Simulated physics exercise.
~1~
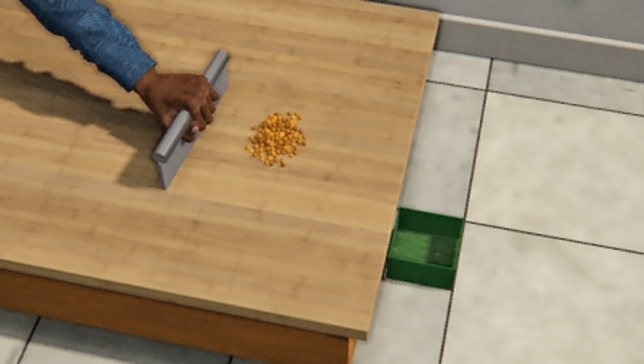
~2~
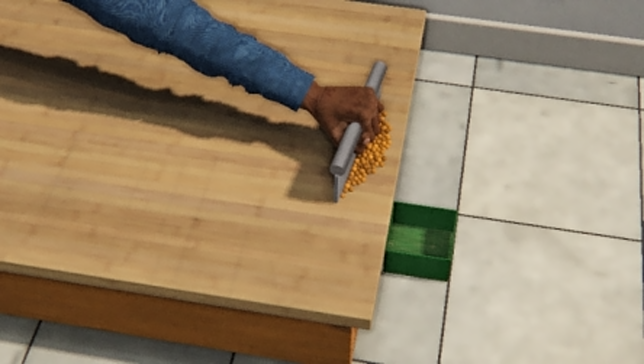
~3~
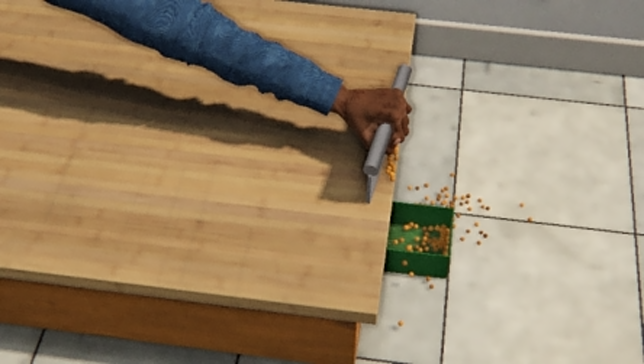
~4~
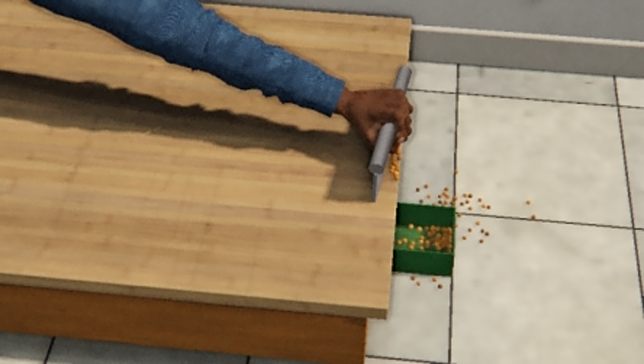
A hand scrapes orange kernels off a wooden table, some landing in a green tin, others missing.
